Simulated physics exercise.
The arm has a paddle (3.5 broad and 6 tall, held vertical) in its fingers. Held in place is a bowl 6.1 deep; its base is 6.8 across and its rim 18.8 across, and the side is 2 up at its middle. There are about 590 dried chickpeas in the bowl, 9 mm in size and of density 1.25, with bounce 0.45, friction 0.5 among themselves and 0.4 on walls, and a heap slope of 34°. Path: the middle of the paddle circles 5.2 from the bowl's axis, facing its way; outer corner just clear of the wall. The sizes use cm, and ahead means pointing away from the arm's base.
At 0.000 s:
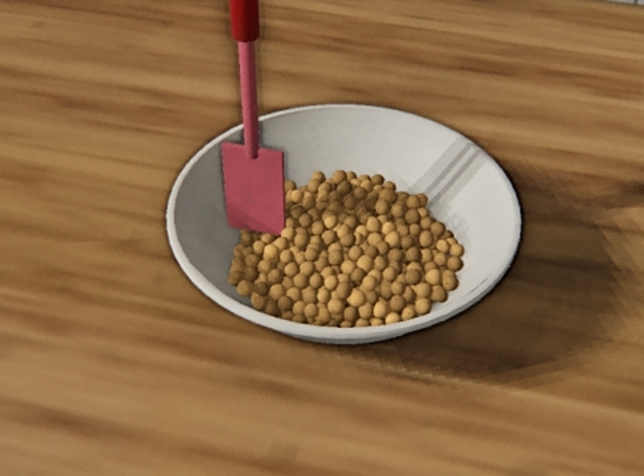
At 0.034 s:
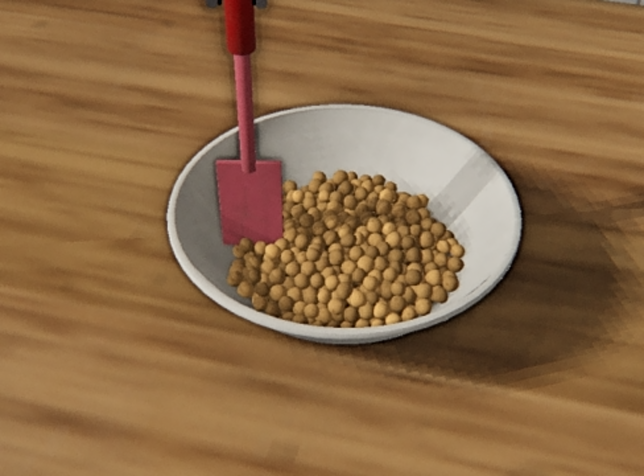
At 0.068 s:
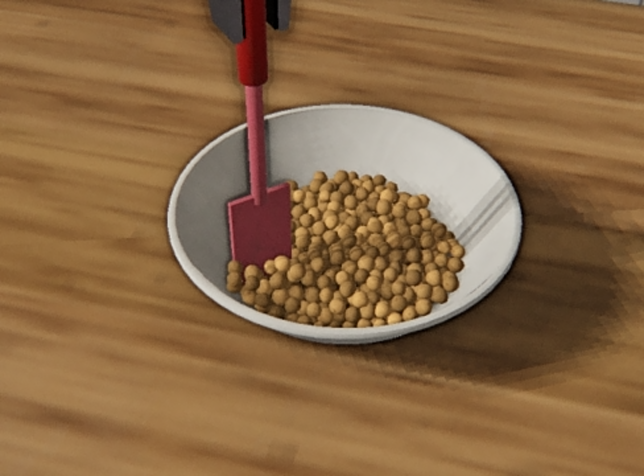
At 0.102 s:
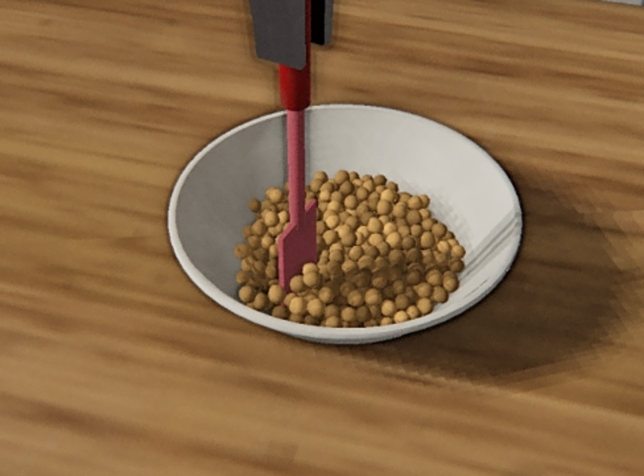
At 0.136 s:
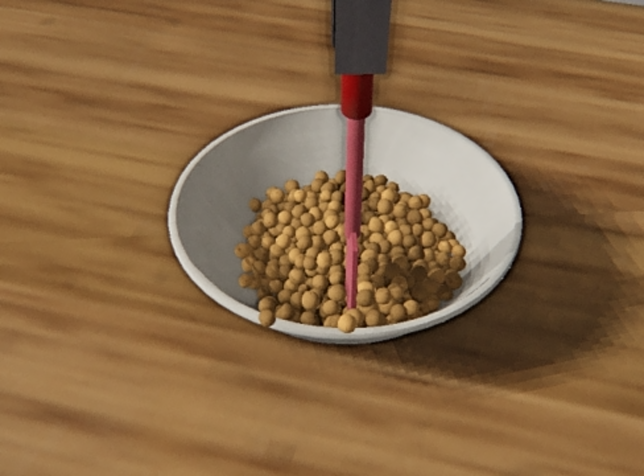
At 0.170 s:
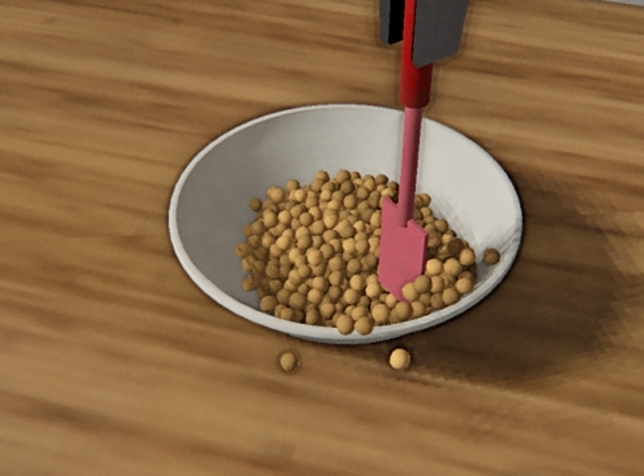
The clip opens on a white bowl of round tan chickpeas on a wooden surface, a red paddle upright at its left side. Held by a dark gripper, the paddle sweeps through the near part of the heap to the right side, turning as it goes, and a few chickpeas leave the bowl.
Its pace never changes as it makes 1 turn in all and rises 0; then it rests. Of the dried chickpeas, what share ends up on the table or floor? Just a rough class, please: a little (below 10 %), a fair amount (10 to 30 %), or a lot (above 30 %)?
A fair amount.
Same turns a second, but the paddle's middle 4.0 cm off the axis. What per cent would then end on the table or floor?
It would be close to 20 per cent then.
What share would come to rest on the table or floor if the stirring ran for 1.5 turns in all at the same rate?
It would be around 20 percent.
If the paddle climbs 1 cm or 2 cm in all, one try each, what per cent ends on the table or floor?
Roughly 10 percent, then roughly 5 percent.
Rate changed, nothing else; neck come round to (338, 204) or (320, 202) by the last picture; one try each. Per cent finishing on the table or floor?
Some 10 and 5 per cent respectively.
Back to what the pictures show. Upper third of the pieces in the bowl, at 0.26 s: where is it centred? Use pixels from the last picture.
Around pixel (385, 205).
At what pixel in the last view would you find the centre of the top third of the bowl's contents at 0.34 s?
In the final view it lies at about (309, 196).
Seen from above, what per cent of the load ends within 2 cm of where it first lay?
Around 60 in a hundred.
After 0.26 s, 221° round, highest piece 9 above the table; 556 in the bowl, 4 on the table or floor, 26 in flight or on the tool.
After 0.34 s, 301° round, highest piece 11 above the table; 524 in the bowl, 22 on the table or floor, 40 in flight or on the tool.
After 0.58 s, 0° round, highest piece 6 above the table; 489 in the bowl, 96 on the table or floor, 1 in flight or on the tool.
After 1.28 s, 0° round, highest piece 5 above the table; 489 in the bowl, 97 on the table or floor.
In the end, 489 in the bowl, 97 on the table or floor. That is 17 % on the table or floor.
